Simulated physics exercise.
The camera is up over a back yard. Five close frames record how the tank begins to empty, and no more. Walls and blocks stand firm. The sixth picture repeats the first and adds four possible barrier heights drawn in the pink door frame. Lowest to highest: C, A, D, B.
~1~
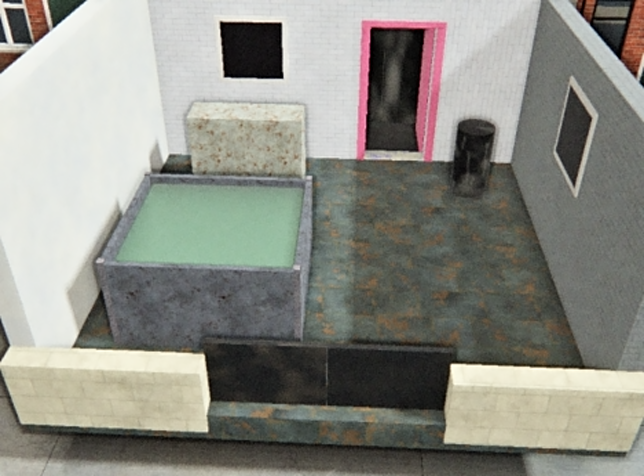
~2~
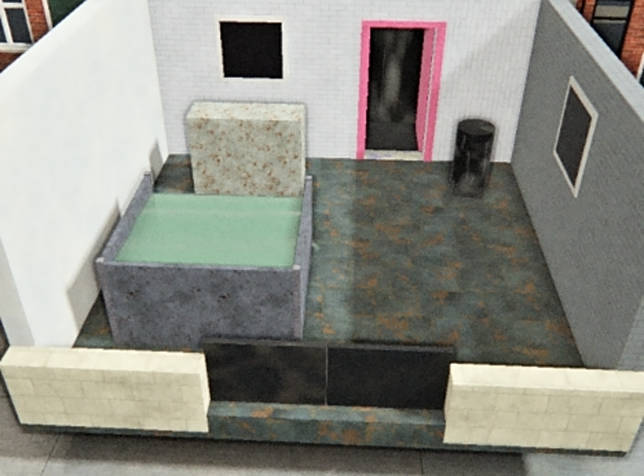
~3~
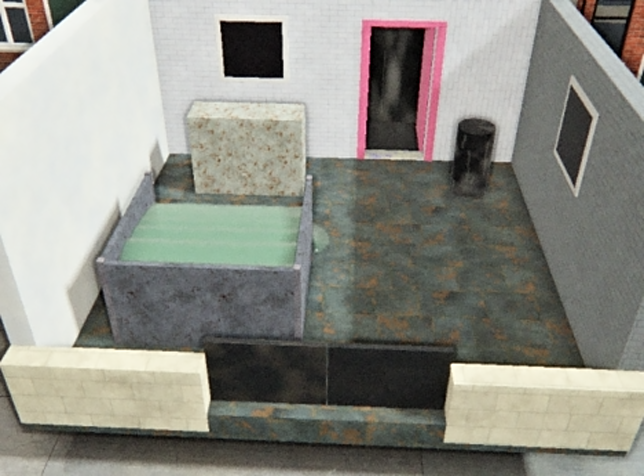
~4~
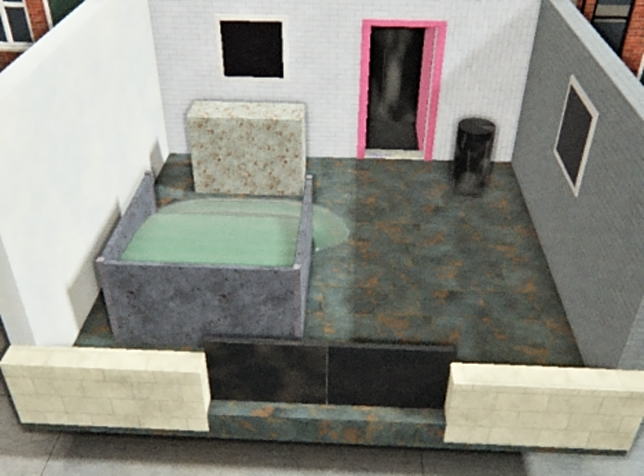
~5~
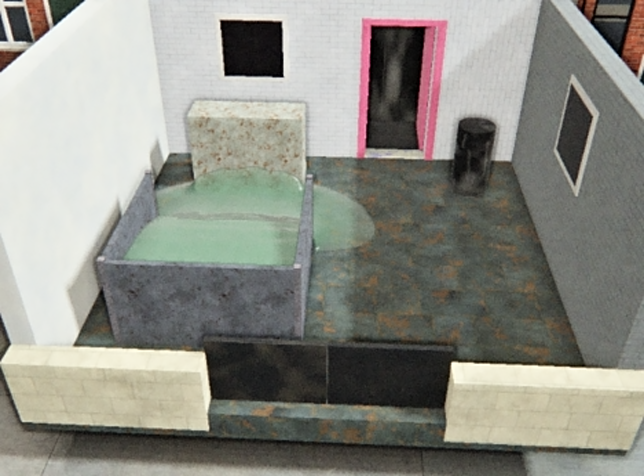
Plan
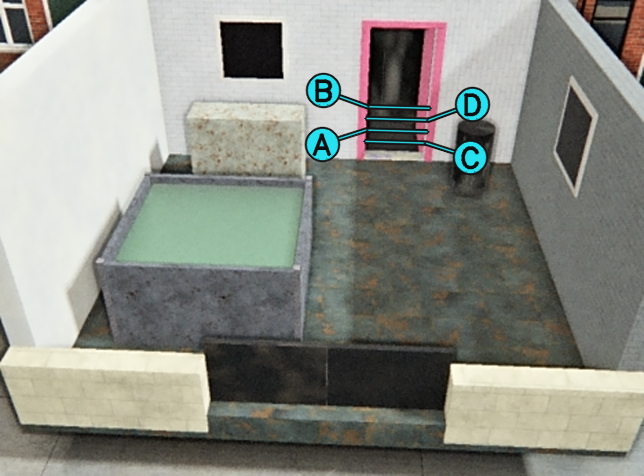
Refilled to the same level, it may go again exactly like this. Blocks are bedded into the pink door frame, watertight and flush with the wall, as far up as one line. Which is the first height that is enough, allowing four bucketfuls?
Take C.
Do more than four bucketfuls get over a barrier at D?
No, that is safe.
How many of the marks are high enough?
All four.
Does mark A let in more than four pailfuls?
No, that is safe.
In cyan, A at (396, 130); B at (398, 107); C at (395, 142); D at (397, 119); from the bottom up C, A, D, B.
If A is chosen, nothing gets over.
If B is chosen, nothing gets over.
If C is chosen, nothing gets over.
If D is chosen, nothing gets over.
